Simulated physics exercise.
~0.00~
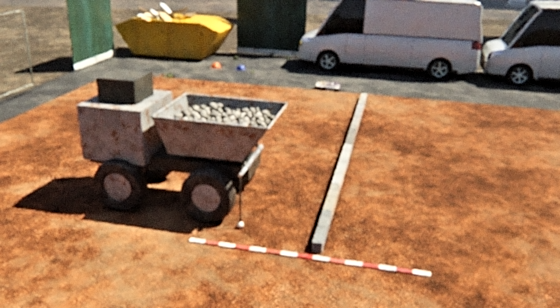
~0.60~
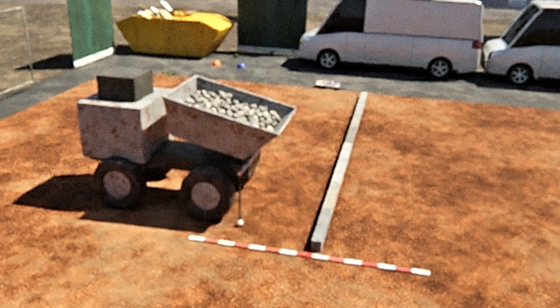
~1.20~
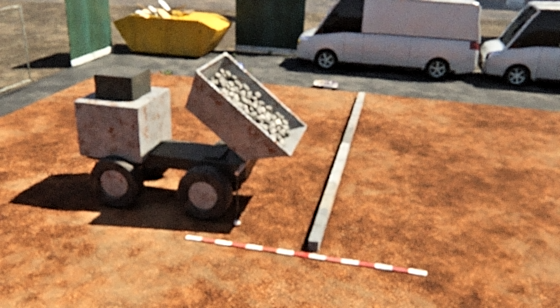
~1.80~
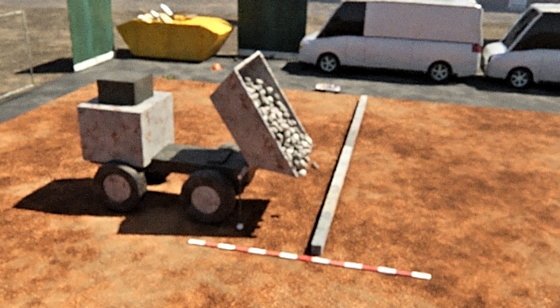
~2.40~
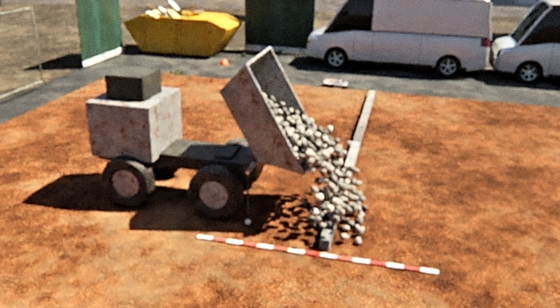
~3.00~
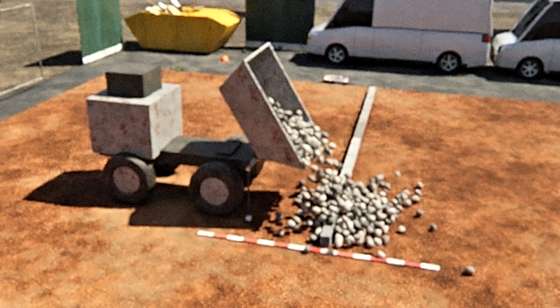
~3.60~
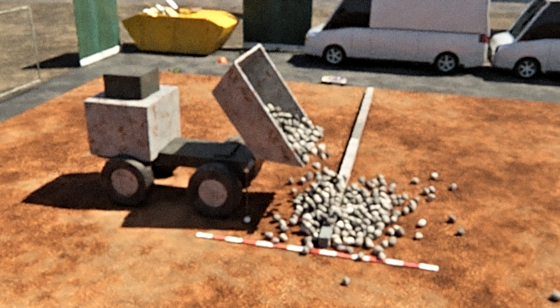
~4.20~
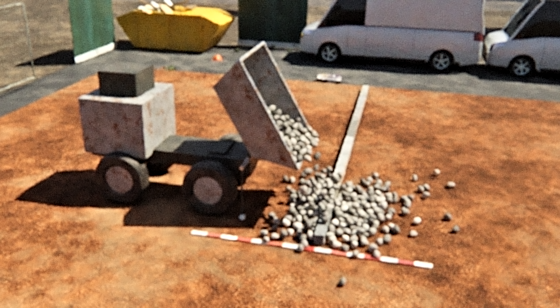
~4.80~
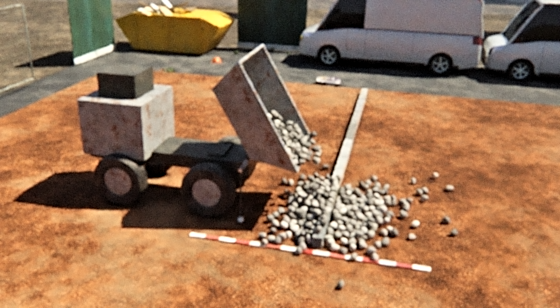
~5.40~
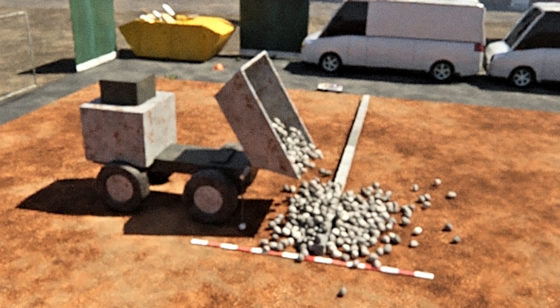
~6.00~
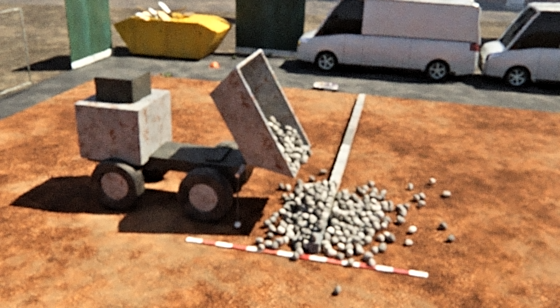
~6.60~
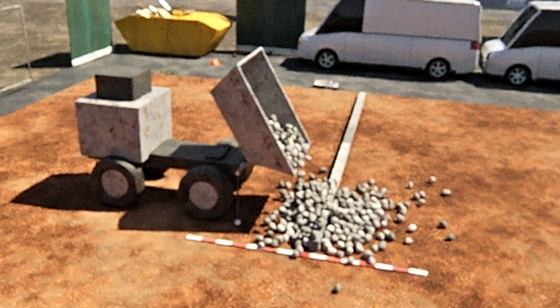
A small grey dumper tipped its body up to the right until the stones slid out and tumbled over a low kerb, then rocked it slightly, and it ended steeply raised with some stones still inside and a spread-out heap on both sides.
